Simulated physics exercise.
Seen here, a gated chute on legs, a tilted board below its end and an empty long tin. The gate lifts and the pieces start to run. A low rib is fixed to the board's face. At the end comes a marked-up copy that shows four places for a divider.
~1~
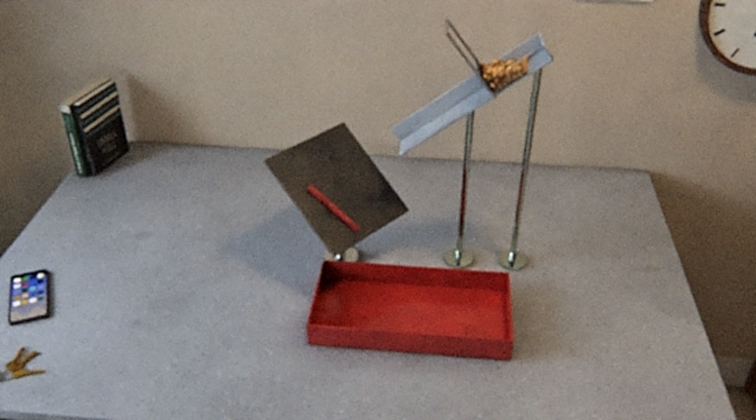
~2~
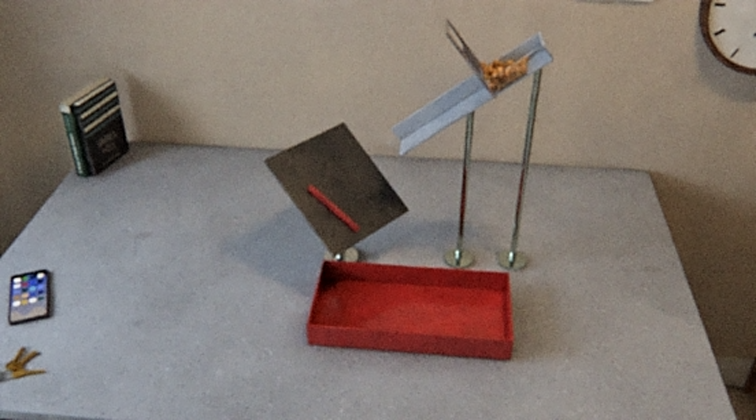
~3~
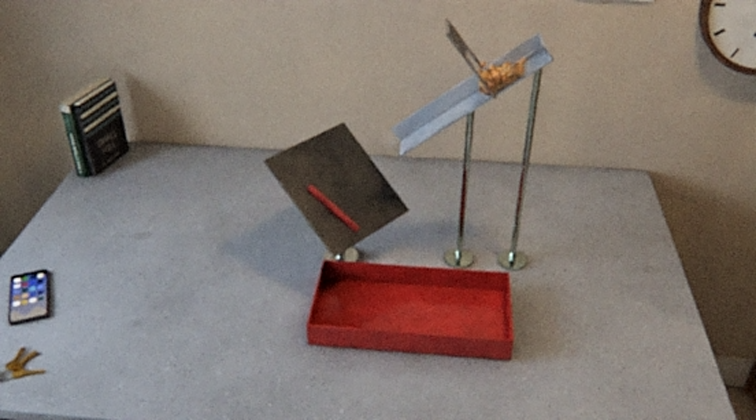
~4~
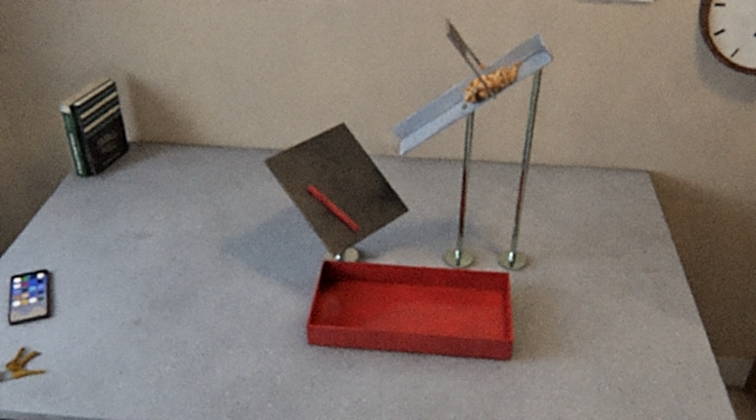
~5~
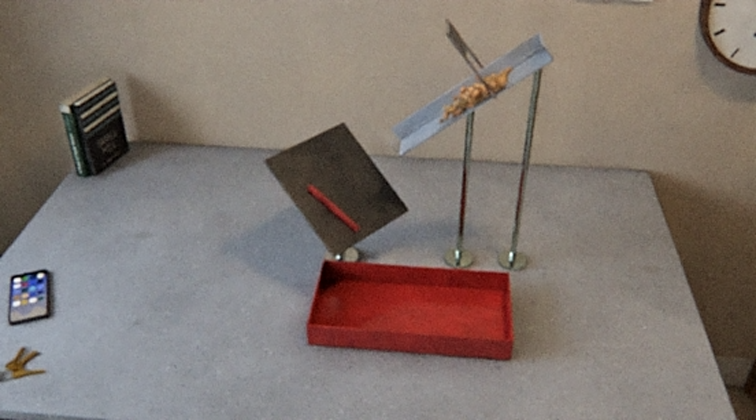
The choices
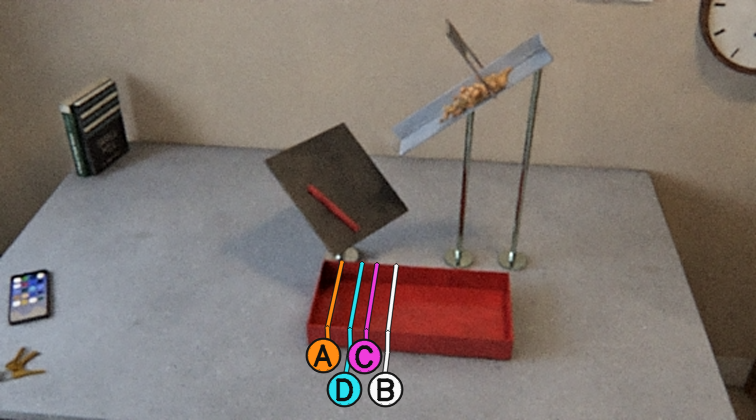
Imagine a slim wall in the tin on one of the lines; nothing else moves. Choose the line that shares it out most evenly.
Best: B.
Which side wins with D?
Right.
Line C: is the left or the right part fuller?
More lands on the right.
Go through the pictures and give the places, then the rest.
The first picture shows load behind the gate at (500, 71), round wooden beads; lip of the chute at (401, 149), sloping fairly steeply.
The second picture shows middle of the board at (339, 186), tilted fairly steeply; middle of its low edge at (374, 233); of its high edge at (306, 140).
The third picture shows front corners of the tin at (308, 325) and (513, 340), empty; front of the load at (481, 90).
The fourth picture shows middle of the load at (489, 88); its front at (464, 107), about a quarter of the way to the lip; rib from (311, 185) to (360, 228).
The fifth picture shows middle of the load at (478, 92); its front at (441, 121), about half of the way to the lip.
On the marked copy, line A crosses the front rim at (327, 327); line B crosses the front rim at (387, 331); line C crosses the front rim at (366, 329); line D crosses the front rim at (350, 328).
With A, of what is caught, none on the left of the divider, all on the right.
With B, of what is caught, about two thirds on the left of the divider, about a third on the right.
With C, of what is caught, a small part on the left of the divider, most on the right.
With D, of what is caught, a stray few on the left of the divider, nearly all on the right.
